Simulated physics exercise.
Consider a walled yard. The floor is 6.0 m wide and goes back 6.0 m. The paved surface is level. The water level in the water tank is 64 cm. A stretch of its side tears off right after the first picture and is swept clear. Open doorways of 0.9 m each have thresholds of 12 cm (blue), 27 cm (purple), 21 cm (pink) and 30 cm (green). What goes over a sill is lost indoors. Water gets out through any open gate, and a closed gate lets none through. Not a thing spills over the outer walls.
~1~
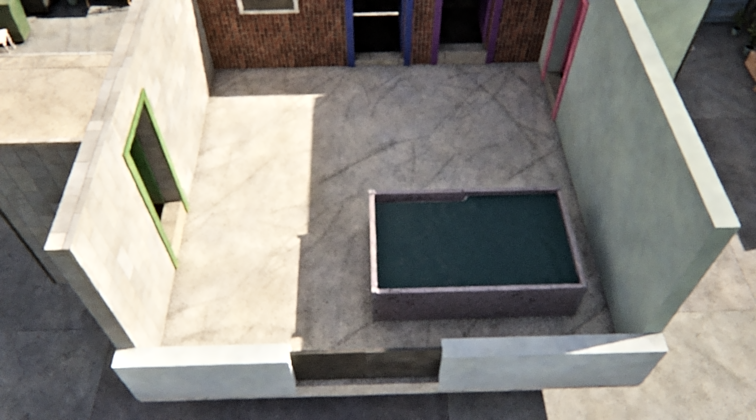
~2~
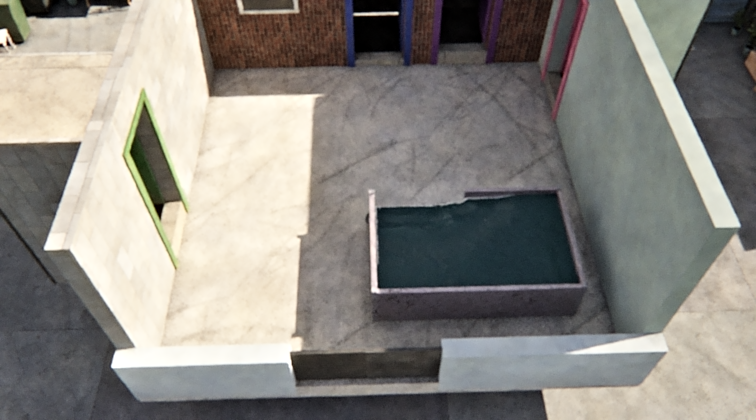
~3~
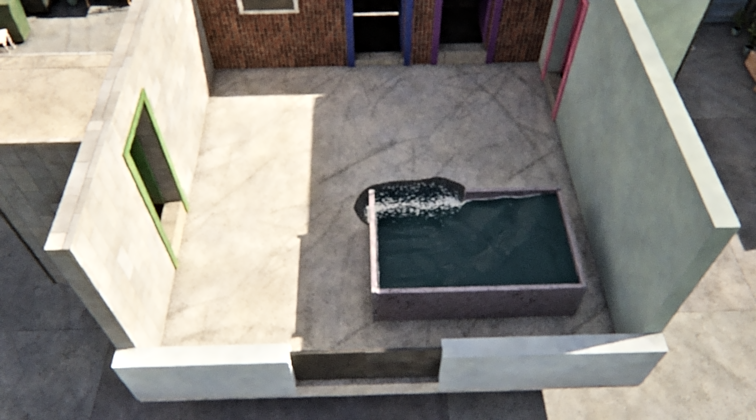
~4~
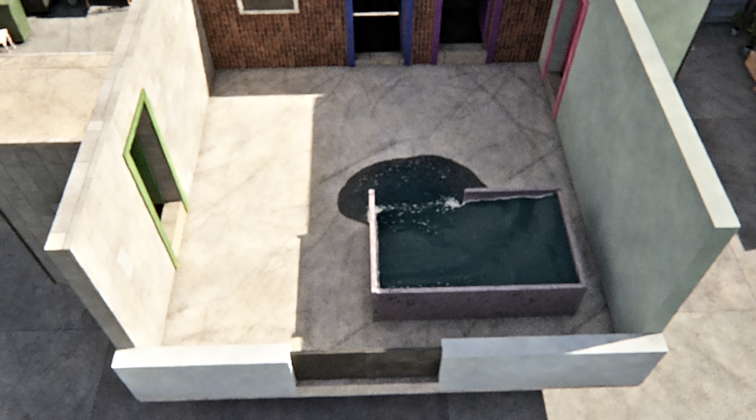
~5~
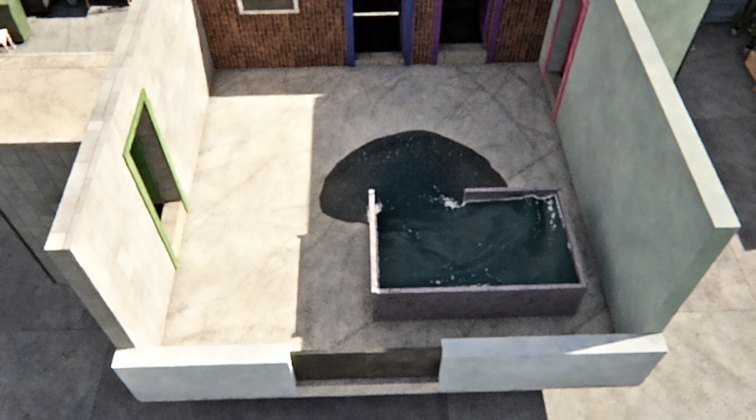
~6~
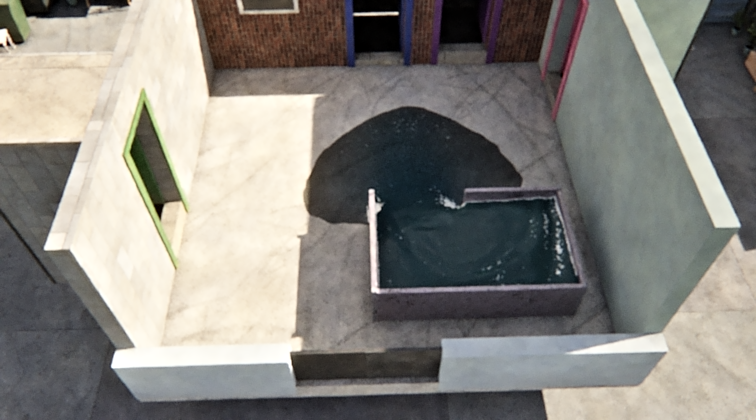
In a walled yard with a paved floor, a rectangular tank of dark water loses part of its far side, and water pours through the gap, foaming briefly, then spreads across the paving in a widening dark pool.
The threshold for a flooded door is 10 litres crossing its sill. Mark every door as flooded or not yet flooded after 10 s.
After that time, blue door: Flooded; purple door: Not yet flooded; pink door: Not yet flooded; green door: Not yet flooded.
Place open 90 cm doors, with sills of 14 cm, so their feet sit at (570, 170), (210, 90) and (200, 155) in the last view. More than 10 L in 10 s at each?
In turn: Short of it, beyond it, short of it.
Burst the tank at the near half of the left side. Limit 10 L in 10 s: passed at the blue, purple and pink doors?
Then: Blue under, purple not over, pink not over.
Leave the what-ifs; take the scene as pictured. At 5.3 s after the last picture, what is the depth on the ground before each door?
Blue 13 cm, purple 11 cm, pink 12 cm, green 5 cm.
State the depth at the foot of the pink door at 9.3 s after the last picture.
The depth there is near 7.5 cm.
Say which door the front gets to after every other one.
I'd say the green one.
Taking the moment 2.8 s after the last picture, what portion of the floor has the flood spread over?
I'd say around 55 %.
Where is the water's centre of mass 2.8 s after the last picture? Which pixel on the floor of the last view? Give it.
About (408, 167).
Then, 0.7 s after the last picture water covers 40 % of the floor and is deepest (36 cm) near (401, 220); blue door 19 cm at the sill, 8 L in, purple door 11 cm at the sill, 0 L in, pink door not reached, green door not reached.
Then, 1.5 s after the last picture water covers 50 % of the floor and is deepest (28 cm) near (401, 220); blue door 27 cm at the sill, 65 L in, purple door 22 cm at the sill, 0 L in, pink door 6 cm at the sill, 0 L in, green door not reached.
Then, 2.8 s after the last picture water covers 55 % of the floor and is deepest (25 cm) near (254, 74); blue door 19 cm at the sill, 128 L in, purple door 15 cm at the sill, 0 L in, pink door 14 cm at the sill, 0 L in, green door not reached.
Then, 5.3 s after the last picture water covers 85 % of the floor and is deepest (15 cm) near (620, 359); blue door 13 cm at the sill, 150 L in, purple door 11 cm at the sill, 0 L in, pink door 12 cm at the sill, 0 L in, green door 5 cm at the sill, 0 L in.
Then, 9.3 s after the last picture water covers 95 % of the floor and is deepest (13 cm) near (522, 362); blue door 7 cm at the sill, 151 L in, purple door 7 cm at the sill, 0 L in, pink door 8 cm at the sill, 0 L in, green door 5 cm at the sill, 0 L in.
